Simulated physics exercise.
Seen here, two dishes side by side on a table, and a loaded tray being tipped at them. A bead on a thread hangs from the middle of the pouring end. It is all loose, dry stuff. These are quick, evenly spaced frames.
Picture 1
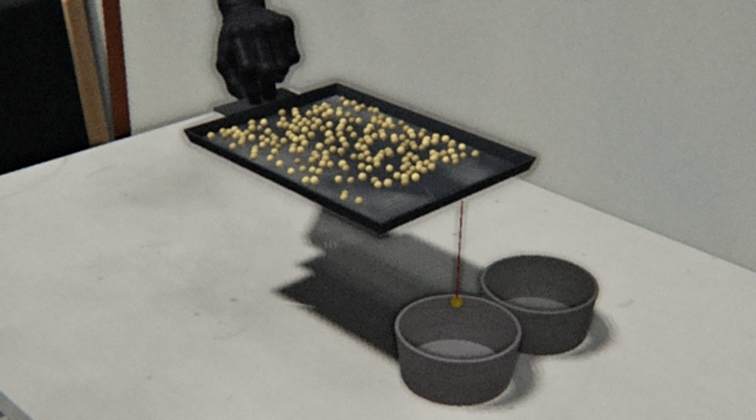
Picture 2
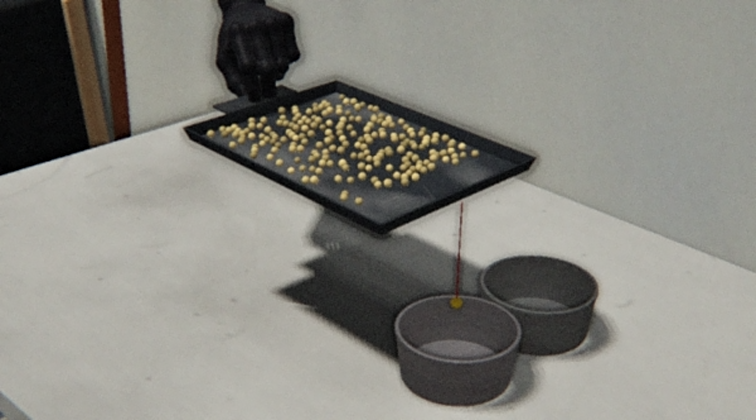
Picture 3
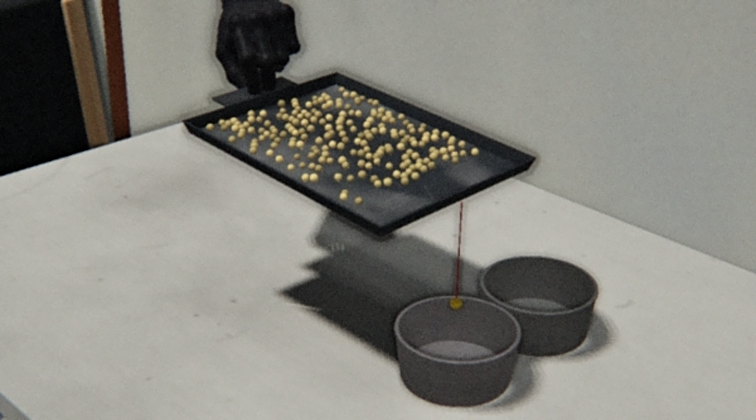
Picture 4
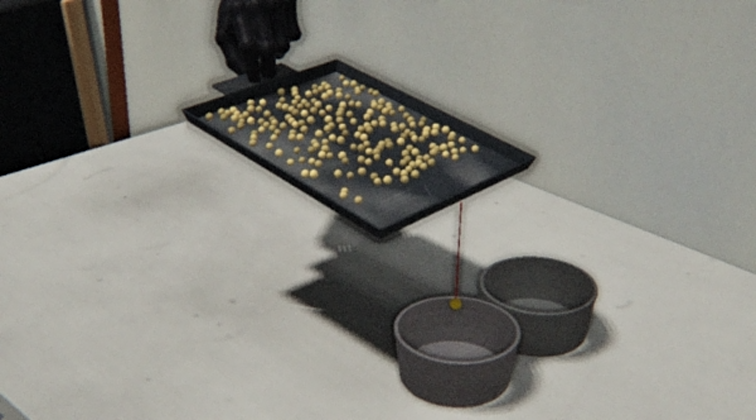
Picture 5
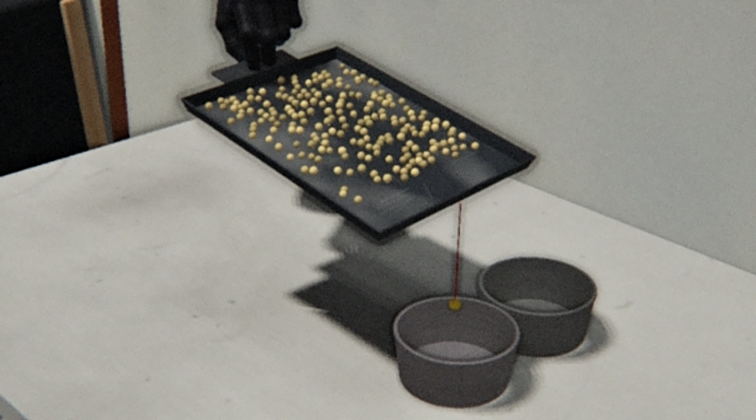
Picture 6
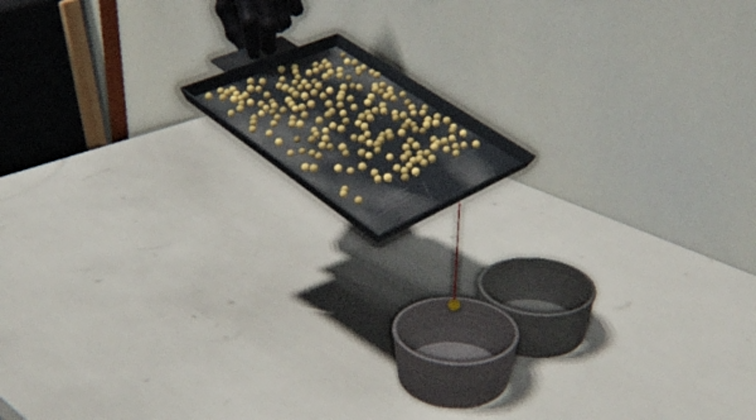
A dark tray scattered with small, pale yellow soya beans, gripped at its far end by a black-gloved hand, starts out level above two grey dishes on a white table. The hand then gradually raises that end, and the tray slopes slightly toward its near left corner, the beans staying spread across it.
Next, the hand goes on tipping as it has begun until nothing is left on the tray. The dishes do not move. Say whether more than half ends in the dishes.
They take only the smaller part between them.
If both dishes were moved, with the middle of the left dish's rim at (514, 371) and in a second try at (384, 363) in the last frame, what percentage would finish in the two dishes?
In turn 10 and 90 in a hundred.
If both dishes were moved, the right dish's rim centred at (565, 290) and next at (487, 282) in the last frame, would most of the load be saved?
The first try: Under half. The second: Below a half.
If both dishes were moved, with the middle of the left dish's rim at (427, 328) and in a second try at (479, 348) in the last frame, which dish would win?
First the left dish, then the left dish.
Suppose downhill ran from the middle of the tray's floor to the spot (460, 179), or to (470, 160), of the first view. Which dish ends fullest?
One: Right. Two: The right one.
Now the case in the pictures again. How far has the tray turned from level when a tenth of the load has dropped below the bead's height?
Around 50° of tilt.
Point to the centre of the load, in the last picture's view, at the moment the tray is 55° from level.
Close to (410, 221).
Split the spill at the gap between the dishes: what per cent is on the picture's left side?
Some 90 per cent.
Just after the last frame, tray tipped steeply; the larger part on the tray; just a few in the left dish; about a tenth outside both; about a tenth in the air.
A moment on, tray tipped right over; about a tenth on the tray; roughly a third in the left dish; roughly half outside both; roughly a quarter in the air.
Further on, tray tipped past a quarter turn; roughly a third in the left dish; roughly two thirds outside both.
When it is over, tray tipped past a quarter turn; roughly a third in the left dish; not one in the right dish; roughly two thirds outside both.
